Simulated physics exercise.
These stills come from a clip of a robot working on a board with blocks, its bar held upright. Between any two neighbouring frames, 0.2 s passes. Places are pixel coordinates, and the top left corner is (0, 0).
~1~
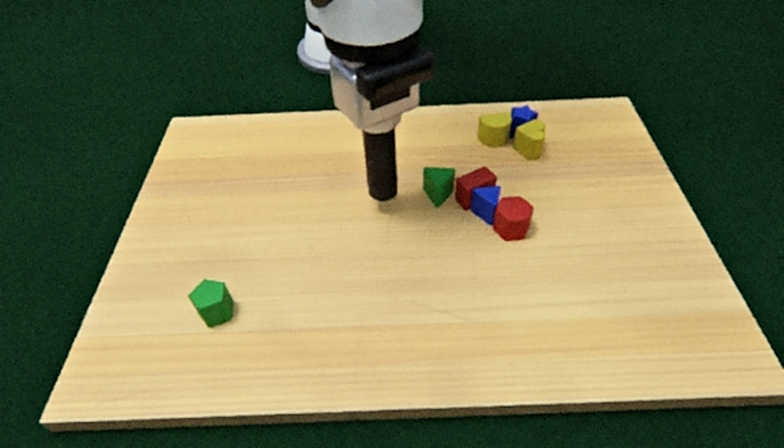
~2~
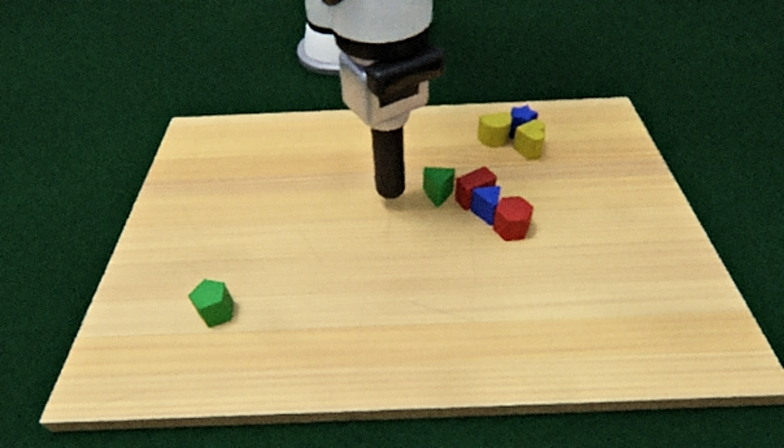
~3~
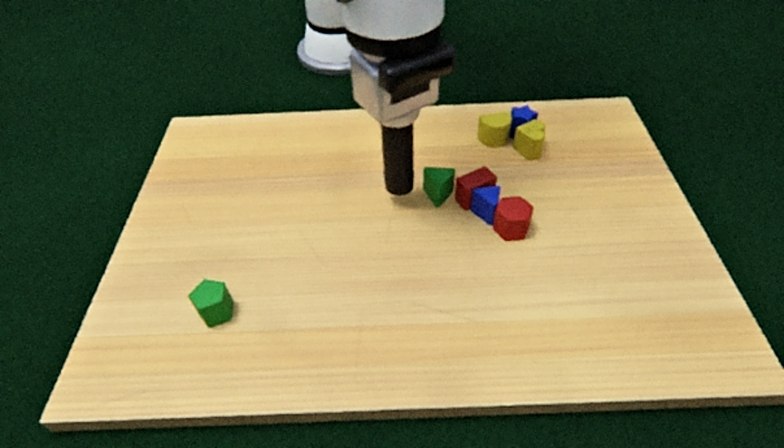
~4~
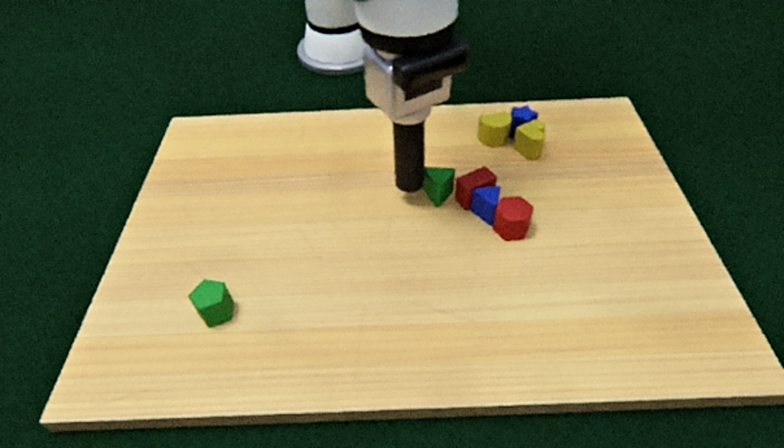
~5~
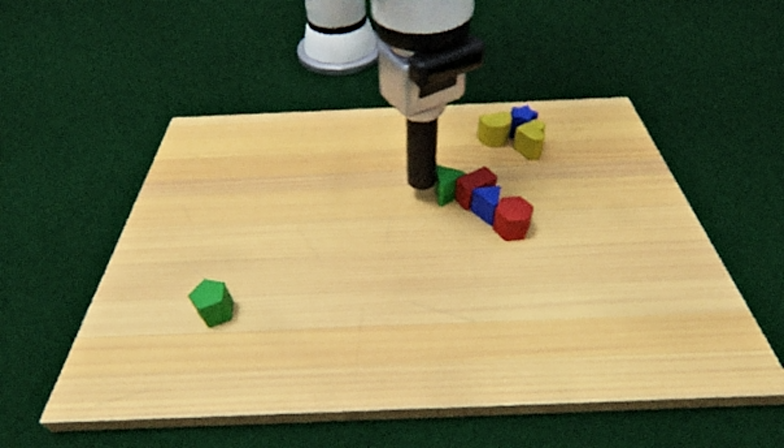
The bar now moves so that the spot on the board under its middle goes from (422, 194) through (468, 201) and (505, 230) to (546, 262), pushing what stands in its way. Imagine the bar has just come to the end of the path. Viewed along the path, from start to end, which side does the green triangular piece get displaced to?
My answer: Left.
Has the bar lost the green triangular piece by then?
It seems so.
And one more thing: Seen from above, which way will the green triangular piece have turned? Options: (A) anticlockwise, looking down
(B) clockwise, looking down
The one that fits is A, anticlockwise, looking down.
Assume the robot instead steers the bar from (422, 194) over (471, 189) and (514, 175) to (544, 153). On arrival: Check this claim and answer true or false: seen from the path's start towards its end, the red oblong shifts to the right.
It is true.
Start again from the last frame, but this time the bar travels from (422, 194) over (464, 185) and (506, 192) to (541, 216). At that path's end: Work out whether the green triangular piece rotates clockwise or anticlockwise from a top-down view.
Counter-clockwise, from overhead.
What follows on the original path. One third of the way, bar at (470, 188); green triangular piece at (490, 170), turned 25° anticlockwise; red oblong at (515, 184), turned 60° clockwise; blue triangular piece at (501, 197), turned 15° clockwise; red hexagon at (524, 212).
Two thirds of the way, bar at (508, 217); green triangular piece at (492, 170), turned 25° anticlockwise; red oblong at (518, 184), turned 60° clockwise; blue triangular piece at (541, 222); red hexagon at (568, 235).
At the end, bar at (549, 249); green triangular piece at (492, 170), turned 25° anticlockwise; red oblong at (518, 184), turned 60° clockwise; blue triangular piece at (585, 247), turned 35° anticlockwise; red hexagon at (616, 247), turned 45° anticlockwise.
